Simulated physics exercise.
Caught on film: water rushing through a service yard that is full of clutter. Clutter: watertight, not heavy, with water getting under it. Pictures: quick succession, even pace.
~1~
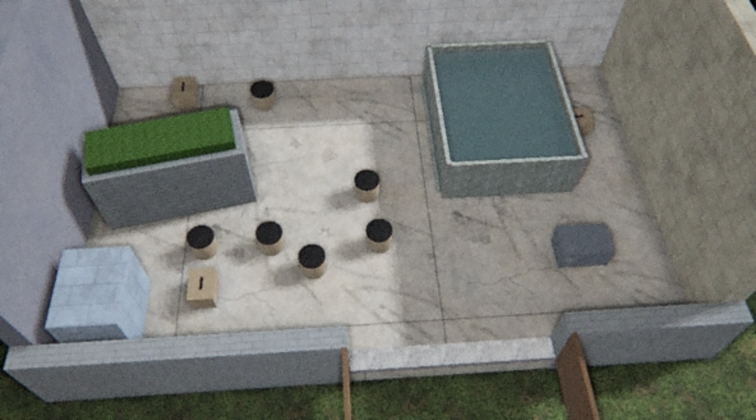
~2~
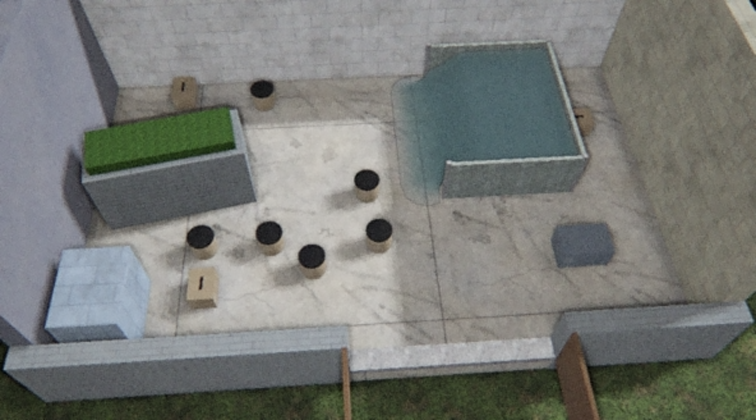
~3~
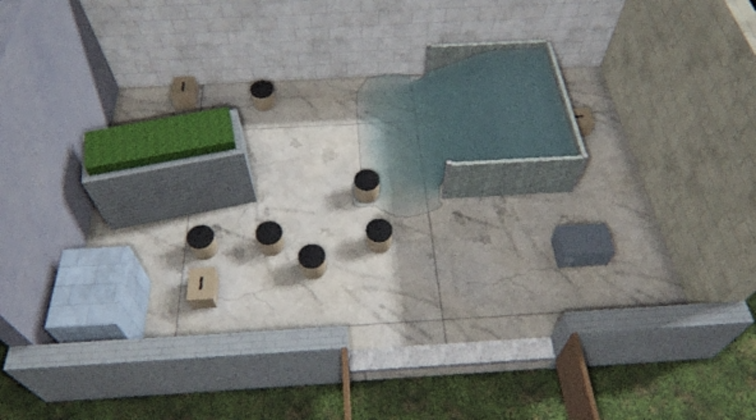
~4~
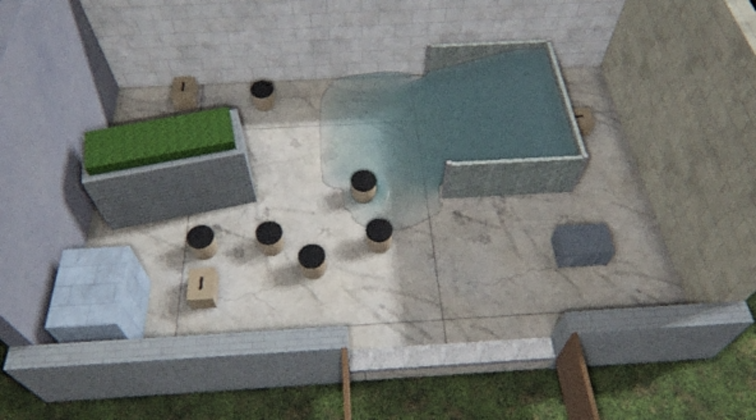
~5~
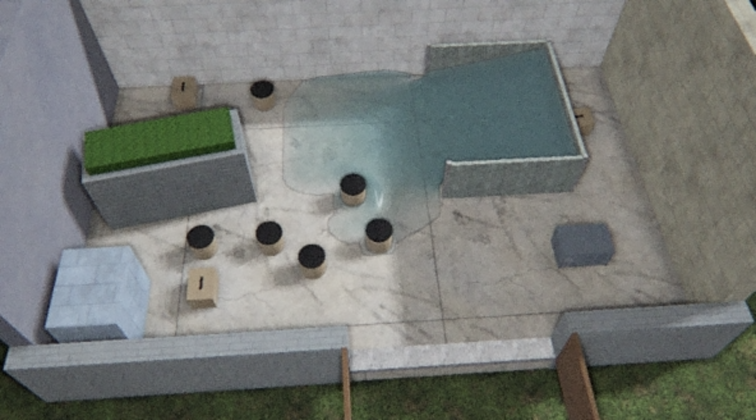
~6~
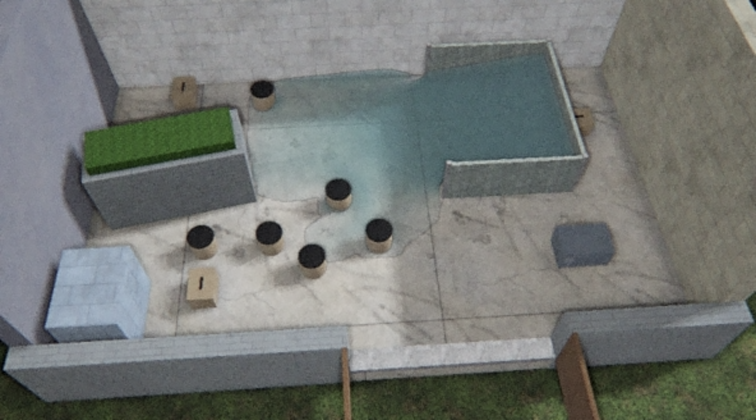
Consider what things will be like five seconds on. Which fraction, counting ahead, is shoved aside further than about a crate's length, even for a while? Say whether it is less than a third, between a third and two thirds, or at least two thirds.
It lands in the middle band.
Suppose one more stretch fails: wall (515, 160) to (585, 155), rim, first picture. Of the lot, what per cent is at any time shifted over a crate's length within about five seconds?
By my reckoning, around 20 percent.
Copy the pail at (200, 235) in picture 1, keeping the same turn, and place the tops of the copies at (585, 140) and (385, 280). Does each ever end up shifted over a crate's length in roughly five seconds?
The first largely stays; the second largely stays.
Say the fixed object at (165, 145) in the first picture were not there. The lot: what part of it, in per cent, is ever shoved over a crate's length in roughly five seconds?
Share: 70 %.
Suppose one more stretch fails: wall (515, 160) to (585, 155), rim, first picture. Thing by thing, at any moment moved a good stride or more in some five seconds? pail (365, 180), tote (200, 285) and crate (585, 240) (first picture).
Outcome by item - short of that distance / short of that distance / displaced that far.
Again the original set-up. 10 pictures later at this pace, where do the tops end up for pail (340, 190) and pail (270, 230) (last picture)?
First object around (190, 251); second object around (206, 290).
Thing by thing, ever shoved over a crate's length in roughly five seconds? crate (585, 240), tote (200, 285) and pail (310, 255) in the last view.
In the order given: Fell short, covered the distance, fell short.
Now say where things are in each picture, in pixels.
A pail at (367, 179), on the bottom; a crate at (586, 239), on the bottom; 0 of 10 have shifted, in the first frame.
A pail at (367, 179), on the bottom; a crate at (586, 239), on the bottom; 0 of 10 have shifted, in the second frame.
A pail at (367, 179) rests on the ground; a crate at (586, 239), on the bottom; 0 of 10 have shifted, in the third frame.
A pail at (364, 180), on the bottom, close to its start; a crate at (586, 239) rests on the ground; 0 of 10 have shifted, in the fourth frame.
A pail at (353, 184), on the bottom, close to its start; a crate at (586, 239), on the bottom; 1 of 10 have shifted, in the fifth frame.
A pail at (338, 189), on the bottom, a stride from its start; a crate at (586, 239), on the bottom; 1 of 10 have shifted, in the sixth frame.
A moment on, 1 of 10 are well off their spots; 0 afloat.
Next, 4 of 10 are well off their spots; 3 afloat.
Later, 6 of 10 are well off their spots; 6 afloat.
In the end, 6 of 10 are well off their spots, and 6 have been at some point; 6 afloat.
